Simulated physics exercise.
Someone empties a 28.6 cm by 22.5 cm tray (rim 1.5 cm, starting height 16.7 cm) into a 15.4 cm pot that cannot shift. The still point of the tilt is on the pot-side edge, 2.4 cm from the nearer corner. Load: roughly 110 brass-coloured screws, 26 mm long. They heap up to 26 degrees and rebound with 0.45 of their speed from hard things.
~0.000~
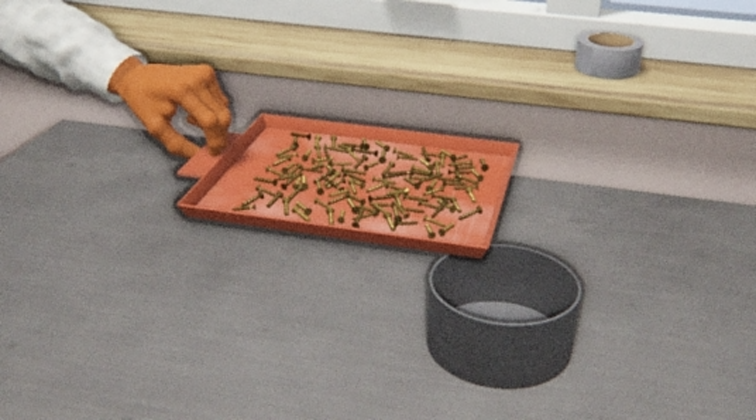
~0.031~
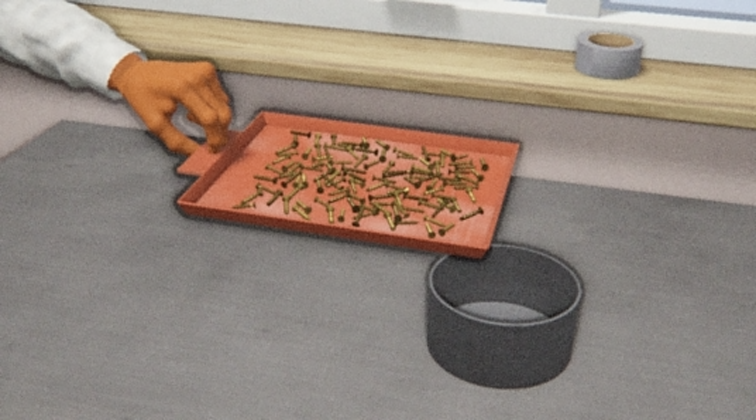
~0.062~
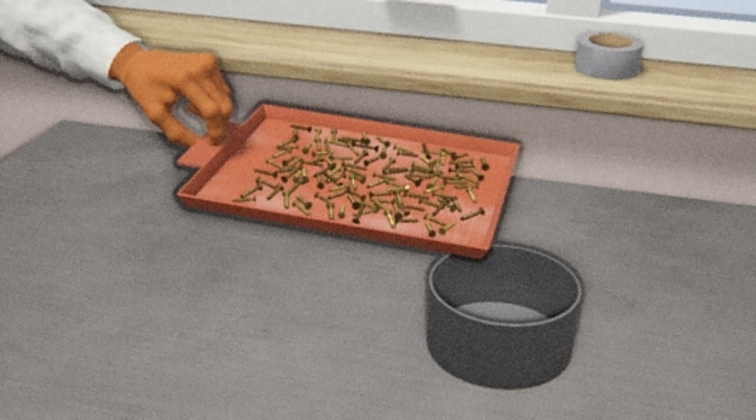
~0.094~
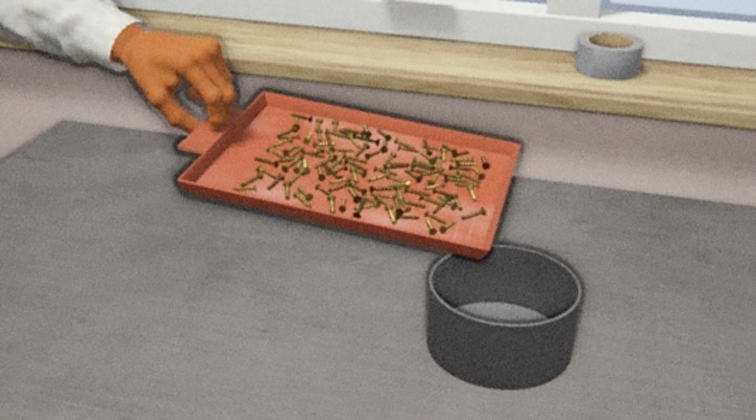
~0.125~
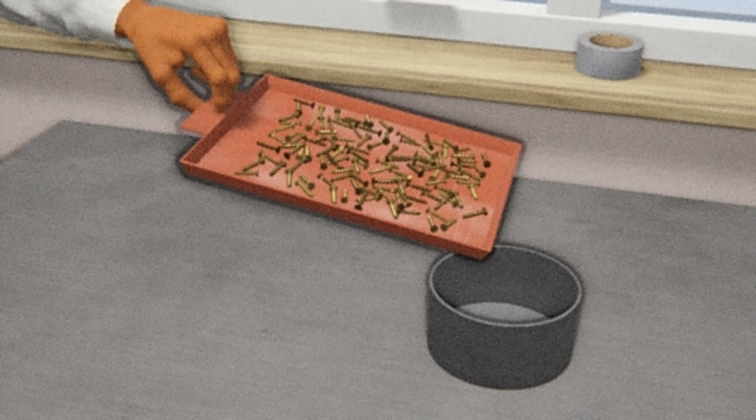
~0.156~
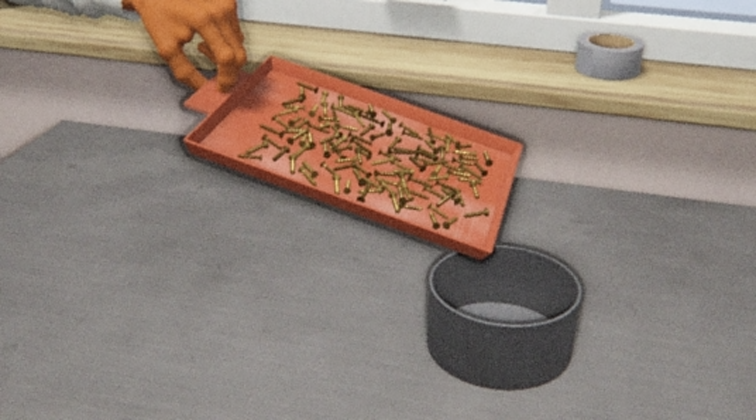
On a grey tabletop beside a wooden window ledge holding a roll of tape, a hand grips the left end of a red tray scattered with small brass-coloured screws, its right end by a dark round pot. The tray stays nearly level at first, then the hand raises the left end, slanting it down toward the right.
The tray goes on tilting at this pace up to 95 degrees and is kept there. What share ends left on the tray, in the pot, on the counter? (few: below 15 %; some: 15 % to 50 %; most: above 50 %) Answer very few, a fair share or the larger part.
Tray very few, pot a fair share, counter the larger part.
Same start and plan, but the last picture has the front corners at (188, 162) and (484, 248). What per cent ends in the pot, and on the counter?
Pot 5, counter 95.
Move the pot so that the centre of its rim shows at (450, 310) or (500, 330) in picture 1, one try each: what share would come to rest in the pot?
Some 5 and 40 per cent.
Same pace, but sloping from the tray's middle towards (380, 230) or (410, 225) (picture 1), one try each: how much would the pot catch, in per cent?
About 0 and 0 per cent.
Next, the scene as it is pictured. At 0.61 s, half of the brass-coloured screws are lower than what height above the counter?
About 16 cm.
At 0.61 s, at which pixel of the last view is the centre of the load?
Around (535, 224).
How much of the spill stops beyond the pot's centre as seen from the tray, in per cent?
Roughly 100 per cent.
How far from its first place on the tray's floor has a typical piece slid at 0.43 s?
Roughly 5 cm.
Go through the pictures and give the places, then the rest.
Tray tilt 0 degrees, front corners at (186, 202) and (481, 243); middle of the pieces at (385, 181); pot at (505, 282), in the first frame.
Tray tilt 1 degrees, front corners at (186, 200) and (482, 244); middle of the pieces at (385, 181), in the second frame.
Tray tilt 2 degrees, front corners at (186, 192) and (482, 244); middle of the pieces at (385, 178), in the third frame.
Tray tilt 5 degrees, front corners at (187, 178) and (483, 245), lowest corner right front; middle of the pieces at (386, 172), in the fourth frame.
Tray tilt 10 degrees, front corners at (189, 160) and (484, 245), lowest corner right front; middle of the pieces at (388, 165), in the fifth frame.
Tray tilt 14 degrees, front corners at (193, 139) and (485, 246), lowest corner right front; middle of the pieces at (391, 157); pot at (505, 283). Its pace works out near 145 degrees a second, in the sixth frame.
Then, at 0.43 s, tilt 54 degrees; the tray holds 100 %, the pot 0 %.
After 0.61 s, tilt 81 degrees; the tray holds 40 %, the pot 5 %.
After 0.92 s, tilt 95 degrees; the tray holds 0 %, the pot 40 %.
At rest (2.3 s), tray 0 %, pot 40 %, counter 60 %.
